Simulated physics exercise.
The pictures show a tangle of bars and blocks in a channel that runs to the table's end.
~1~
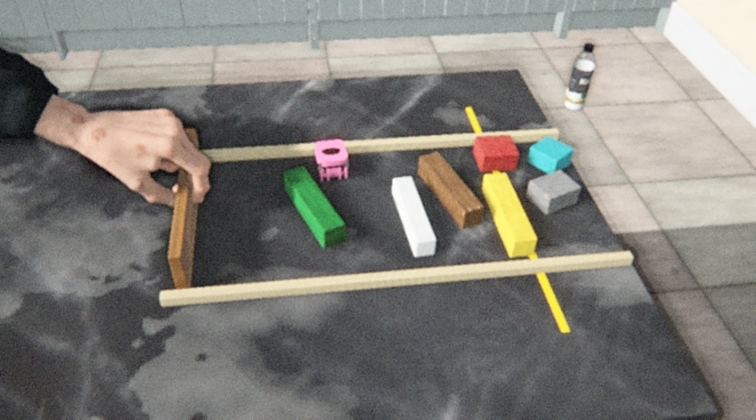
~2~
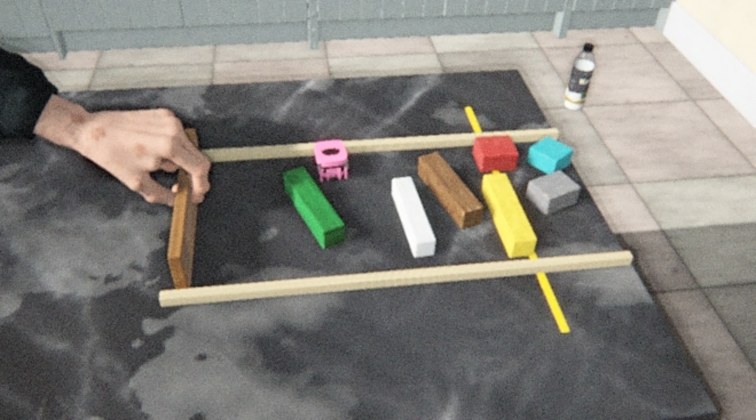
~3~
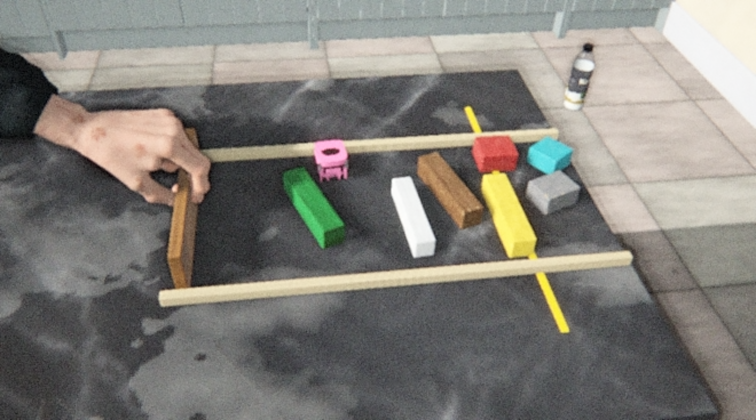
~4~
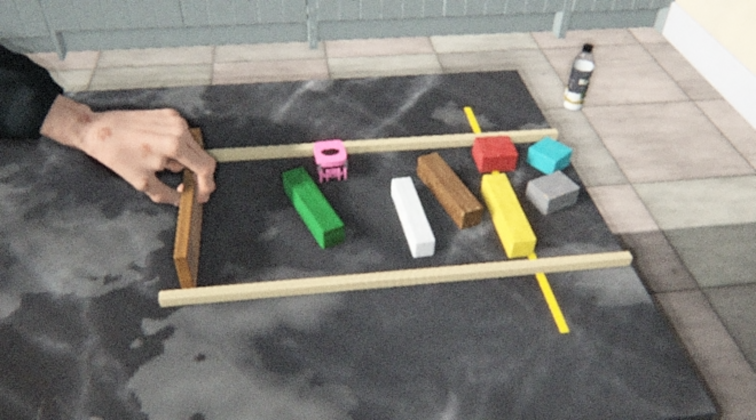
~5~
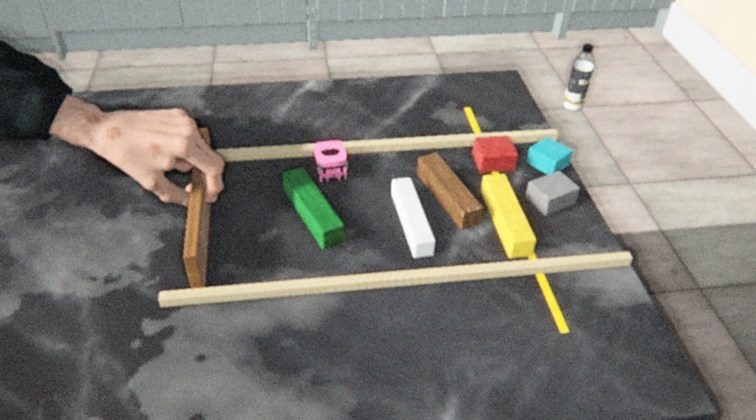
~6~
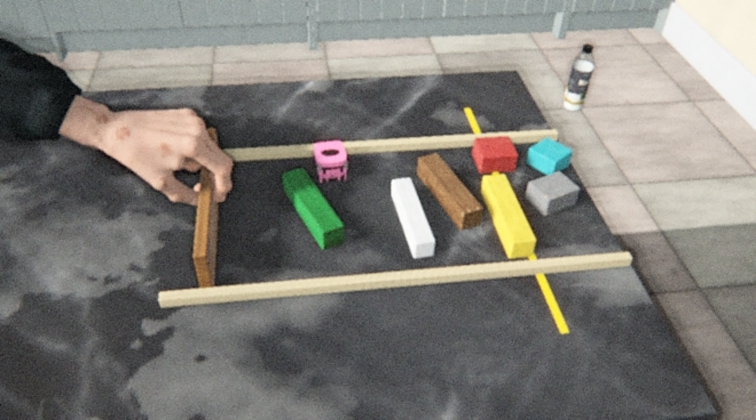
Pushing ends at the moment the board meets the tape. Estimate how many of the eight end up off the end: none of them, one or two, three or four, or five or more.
One or two.
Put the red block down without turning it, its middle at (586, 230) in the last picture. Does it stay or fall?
It drops down.
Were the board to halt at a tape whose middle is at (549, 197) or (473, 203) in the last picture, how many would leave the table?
Result, try by try: 5, 0.
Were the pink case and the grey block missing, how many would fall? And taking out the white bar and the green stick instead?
Fallen: 1 in the first try, 1 in the other.
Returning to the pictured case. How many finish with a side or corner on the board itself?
It touches 2.
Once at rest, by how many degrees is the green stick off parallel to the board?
I'd estimate about 0 degrees.
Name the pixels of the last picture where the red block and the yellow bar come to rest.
You'll find the first one at (557, 148) and the second at (592, 210).
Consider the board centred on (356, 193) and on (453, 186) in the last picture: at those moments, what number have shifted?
Moved so far: 2, then 8.
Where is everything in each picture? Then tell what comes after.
In the first frame, turquoise block (551, 155); grey block (553, 192); red block (496, 153); board (187, 204); tape (508, 199).
In the second frame, grey block (553, 192); brown bar (449, 189).
In the third frame, red block (495, 153); pink case (331, 161).
In the fourth frame, turquoise block (549, 156); yellow bar (507, 214).
In the fifth frame, grey block (552, 193); white bar (412, 216).
In the sixth frame, turquoise block (549, 157); grey block (552, 193); red block (495, 154); board (209, 203); tape (507, 200).
A little later, none off yet; turquoise block at rest near (549, 157); grey block at rest near (552, 193); red block at rest near (495, 154).
Next, none off yet; turquoise block shifted a little near (562, 155); grey block shifted a little near (571, 194); red block shifted about its own width near (520, 149).
When it is over, the number that fall off is one or two; down, grey block and turquoise block.
